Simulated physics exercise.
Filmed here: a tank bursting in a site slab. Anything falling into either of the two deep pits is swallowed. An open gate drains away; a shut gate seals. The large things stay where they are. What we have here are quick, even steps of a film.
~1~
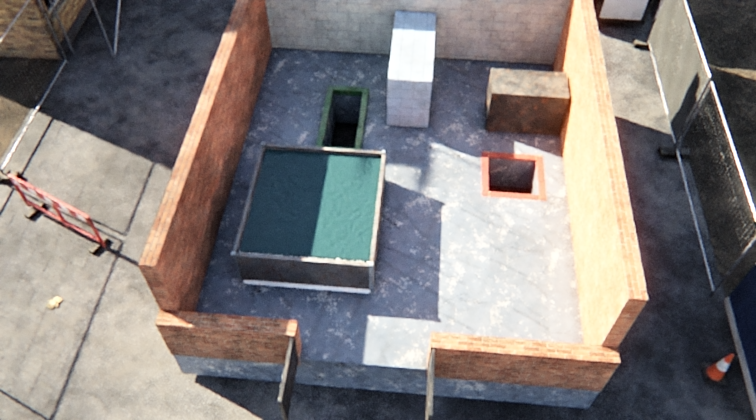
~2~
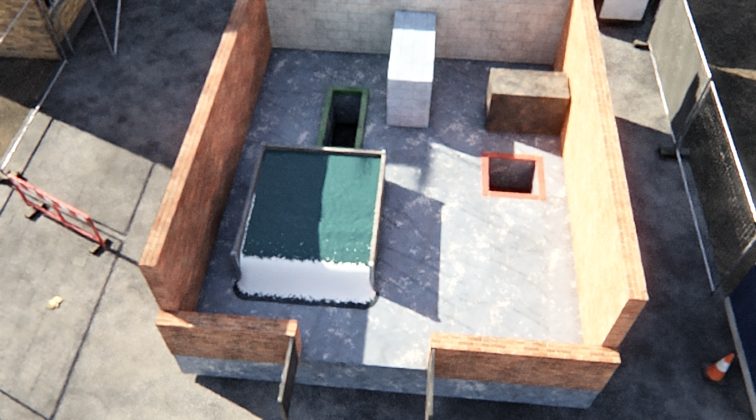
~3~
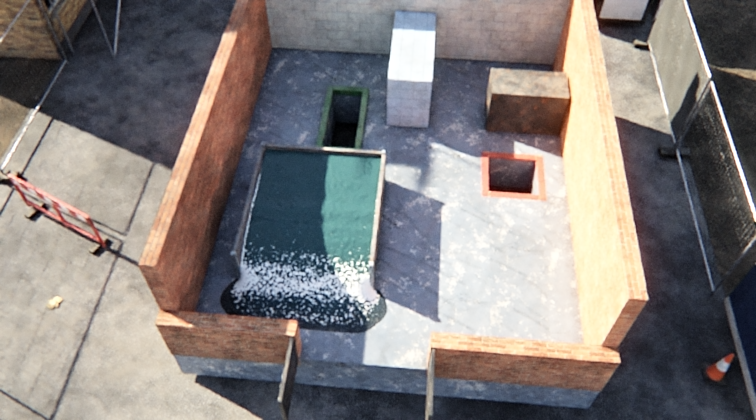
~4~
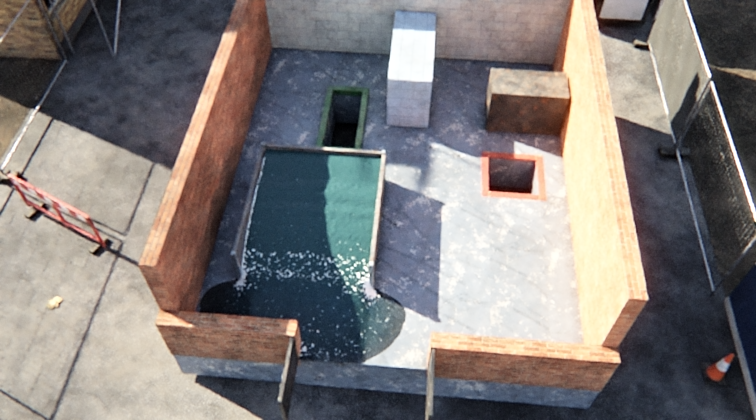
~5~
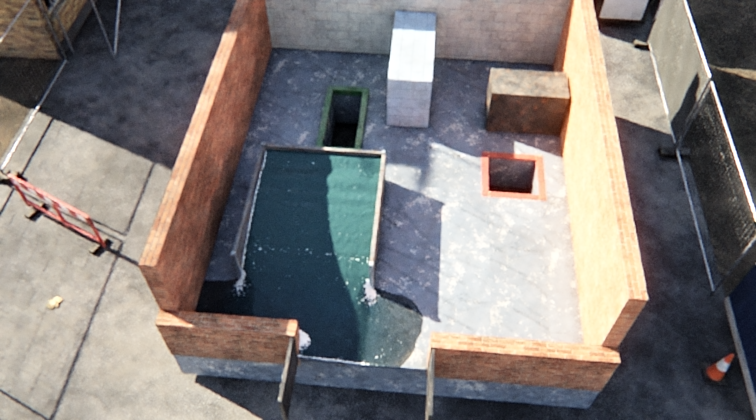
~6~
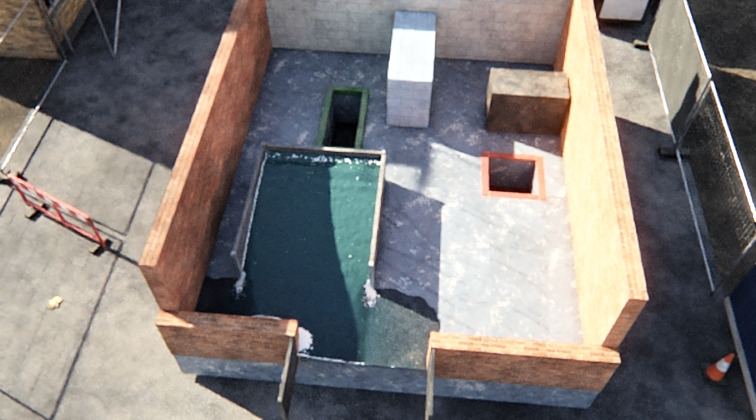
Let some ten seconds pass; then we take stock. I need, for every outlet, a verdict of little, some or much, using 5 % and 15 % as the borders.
Verdicts: Gate, much; red pit, little; green pit, little.
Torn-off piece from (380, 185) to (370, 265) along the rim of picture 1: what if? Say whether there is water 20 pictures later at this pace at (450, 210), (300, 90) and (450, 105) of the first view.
Well, the first is hit by the spill, the next missed by the spill, the last missed by the spill.
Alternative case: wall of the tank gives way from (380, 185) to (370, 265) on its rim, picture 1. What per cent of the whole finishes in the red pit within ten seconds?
Share to the red pit: 40 in a hundred.
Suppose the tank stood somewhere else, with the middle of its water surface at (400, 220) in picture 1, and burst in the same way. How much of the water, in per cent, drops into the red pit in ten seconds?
Share for the red pit - 10 in a hundred.
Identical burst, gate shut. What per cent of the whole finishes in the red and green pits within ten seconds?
Shares in percent: Red 20, green 0.
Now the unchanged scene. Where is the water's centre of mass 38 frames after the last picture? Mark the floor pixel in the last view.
Roughly (337, 200).
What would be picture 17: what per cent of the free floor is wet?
By my count, 20 percent.
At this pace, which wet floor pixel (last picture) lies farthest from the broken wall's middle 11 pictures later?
The farthest wet spot is near (547, 364).
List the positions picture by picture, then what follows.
The water tank at (314, 203) is whole and still, in the first frame.
The front is at (375, 294), out from the gap at (305, 275), in the second frame.
Water pours out at (305, 277) and has run to (377, 314), in the third frame.
The front is at a hidden place, out from the gap at (305, 278), in the fourth frame.
Water pours out at (305, 278) and has run to a hidden place, in the fifth frame.
The front is at a hidden place, out from the gap at (305, 278), in the sixth frame.
A moment on, water covers 15 % of the floor; the gate 12 %, the red pit 0 %, the green pit 0 %.
Next, water covers 20 % of the floor; the gate 24 %, the red pit 0 %, the green pit 0 %.
Then, water covers 35 % of the floor; the gate 37 %, the red pit 0 %, the green pit 0 %.
Later, water covers 55 % of the floor; the gate 46 %, the red pit 0 %, the green pit 0 %.
In the end, water covers 75 % of the floor; the gate 54 %, the red pit 2 %, the green pit 0 %.
